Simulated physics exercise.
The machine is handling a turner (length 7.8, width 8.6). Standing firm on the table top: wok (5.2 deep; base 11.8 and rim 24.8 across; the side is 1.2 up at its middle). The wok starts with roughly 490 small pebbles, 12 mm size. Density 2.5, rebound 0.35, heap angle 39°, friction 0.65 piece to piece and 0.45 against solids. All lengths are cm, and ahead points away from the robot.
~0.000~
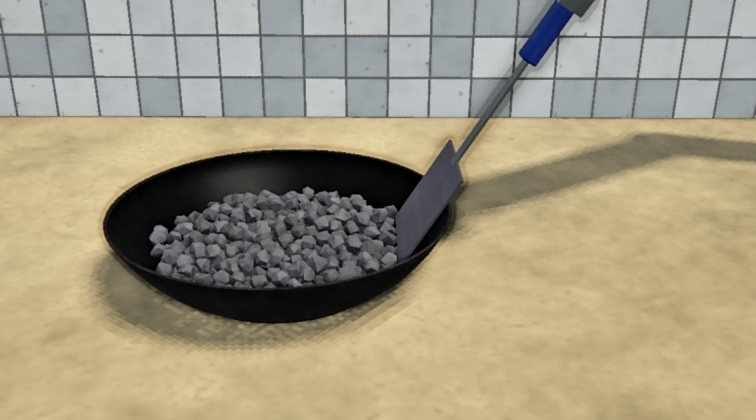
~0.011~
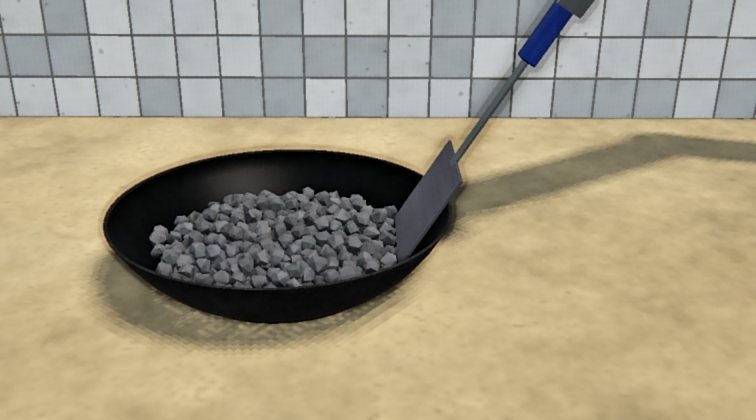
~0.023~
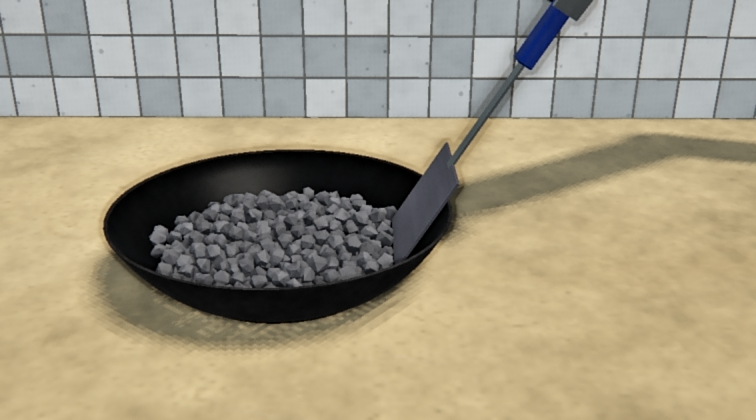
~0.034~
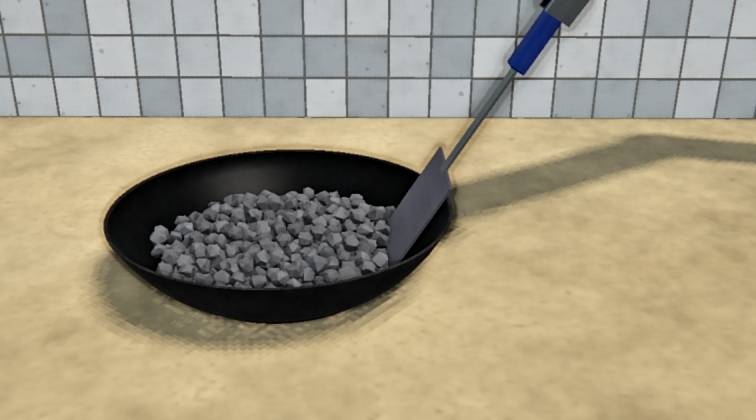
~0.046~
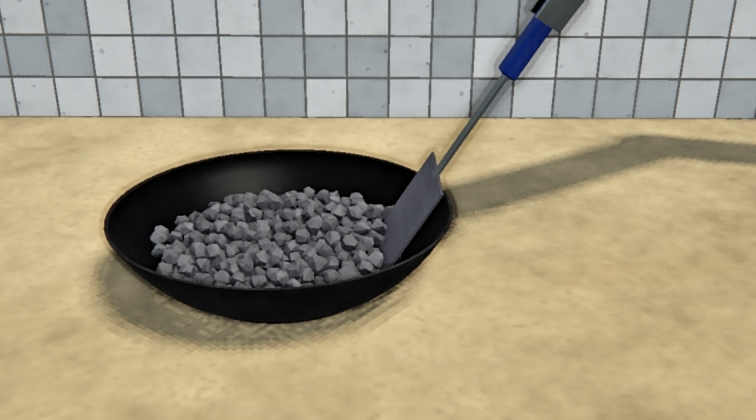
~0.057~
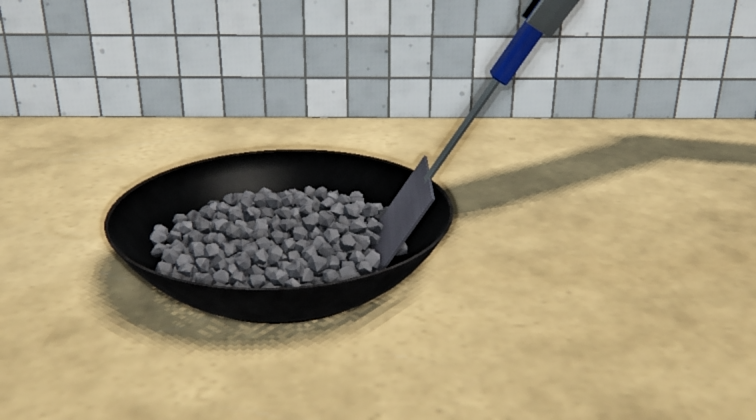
A beige, mottled countertop backed by a wall of white and blue-grey tiles is seen from slightly above, in a fixed view. A black wok full of small grey pebbles sits left of centre, and a turner with a grey blade and a blue section on its handle leans in from the upper right. The turner slides slightly left and down into the wok, nudging a few pebbles beside its blade.
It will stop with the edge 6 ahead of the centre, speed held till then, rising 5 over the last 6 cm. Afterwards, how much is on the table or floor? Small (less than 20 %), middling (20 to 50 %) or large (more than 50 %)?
On the table or floor the share is small, less than 20 %.
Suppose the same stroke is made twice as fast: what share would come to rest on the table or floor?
In that case some 30 per cent.
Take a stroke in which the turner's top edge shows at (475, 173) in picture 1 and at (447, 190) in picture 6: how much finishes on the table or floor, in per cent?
Some 10 per cent.
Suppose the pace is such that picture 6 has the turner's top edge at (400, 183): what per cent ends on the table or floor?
Some 35 per cent.
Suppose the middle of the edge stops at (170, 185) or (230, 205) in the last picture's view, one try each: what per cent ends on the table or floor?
Some 35 and 0 per cent.
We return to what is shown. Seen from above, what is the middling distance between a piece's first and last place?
Some 5 cm.
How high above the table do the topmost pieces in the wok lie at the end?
Roughly 7.5 cm.
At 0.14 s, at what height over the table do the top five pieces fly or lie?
Some 8 cm.
After 0.14 s, sloping 58°, highest piece 13 above the table; 489 in the wok, 3 on the blade or in flight.
After 0.23 s, sloping 58°, highest piece 19 above the table; 482 in the wok, 10 on the blade or in flight.
After 0.47 s, sloping 58°, highest piece 8 above the table; 427 in the wok, 59 on the table or floor, 6 on the blade or in flight.
After 1.52 s, sloping 58°, highest piece 7 above the table; 425 in the wok, 67 on the table or floor.
In the end, 425 in the wok, 67 on the table or floor. That is 14 % on the table or floor.
